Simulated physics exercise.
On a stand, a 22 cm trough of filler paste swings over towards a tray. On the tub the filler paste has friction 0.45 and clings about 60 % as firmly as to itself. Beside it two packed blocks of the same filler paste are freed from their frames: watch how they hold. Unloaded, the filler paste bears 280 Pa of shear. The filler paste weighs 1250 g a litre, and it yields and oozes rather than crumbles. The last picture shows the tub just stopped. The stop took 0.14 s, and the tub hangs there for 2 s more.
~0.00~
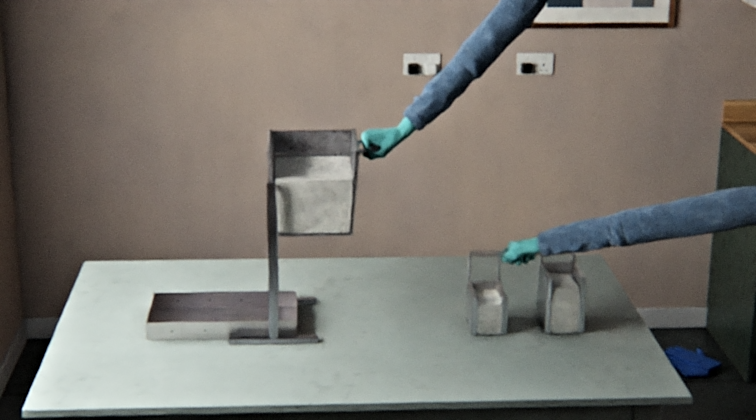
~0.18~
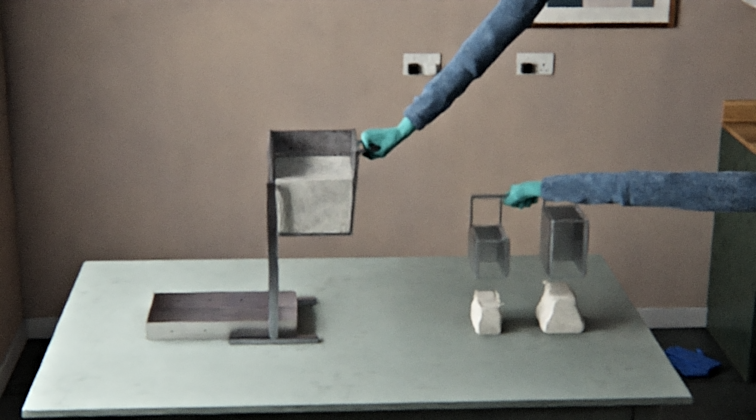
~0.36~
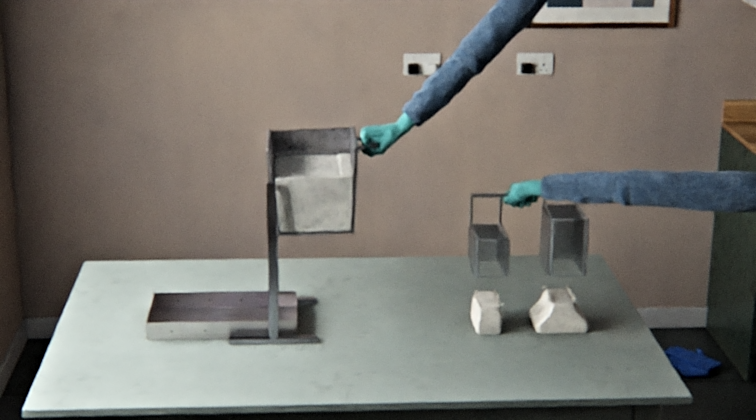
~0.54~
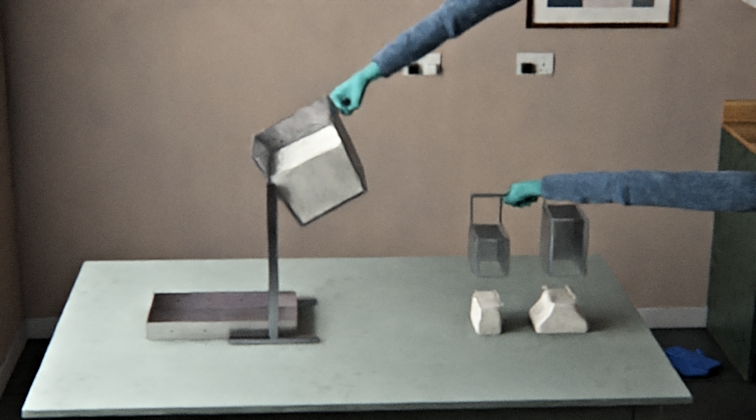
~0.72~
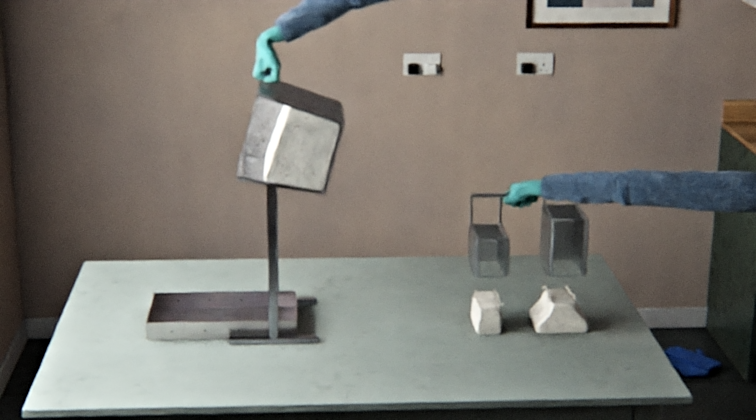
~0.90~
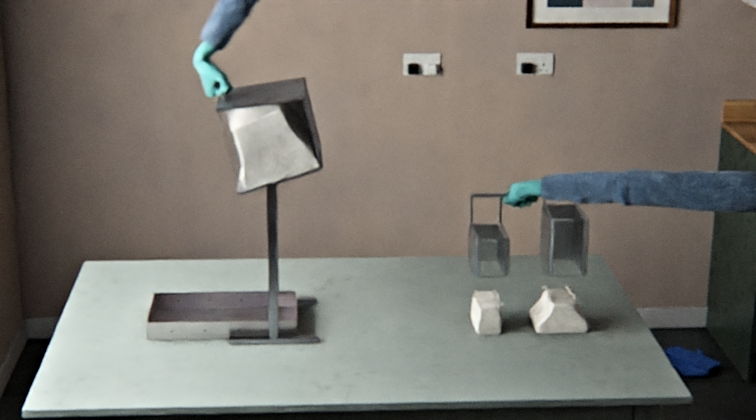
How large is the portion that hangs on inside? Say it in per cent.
Expect roughly 0 %.
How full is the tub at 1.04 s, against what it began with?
Near 60 %.
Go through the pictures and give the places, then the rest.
In the first picture, handle-side rim at (356, 152), tilt 0 degrees; highest point of the filler paste at (353, 178); test blocks 8.7 cm, 13 cm high (left to right).
In the second picture, handle-side rim at (356, 152), tilt 0 degrees; highest point of the filler paste at (353, 178); test blocks 8.4 cm, 11 cm high (left to right).
In the third picture, handle-side rim at (355, 149), tilt 2 degrees; highest point of the filler paste at (347, 177); test blocks 8.3 cm, 9.2 cm high (left to right).
In the fourth picture, handle-side rim at (328, 116), tilt 29 degrees; highest point of the filler paste at (341, 145); test blocks 8.3 cm, 9.2 cm high (left to right).
In the fifth picture, handle-side rim at (259, 97), tilt 75 degrees; highest point of the filler paste at (292, 110); test blocks 8.3 cm, 9.2 cm high (left to right).
In the sixth picture, handle-side rim at (217, 113), tilt 103 degrees; highest point of the filler paste at (281, 111); test blocks 8.3 cm, 9.2 cm high (left to right).
By 1.04 s, the tub is at 103 degrees and holds 59 %.
By 1.21 s, the tub is at 103 degrees and holds 30 %.
By 1.38 s, the tub is at 103 degrees and holds 22 %.
By 1.55 s, the tub is at 103 degrees and holds 14 %.
By 2.90 s, at the end, the tub is at 103 degrees and holds 0 %.
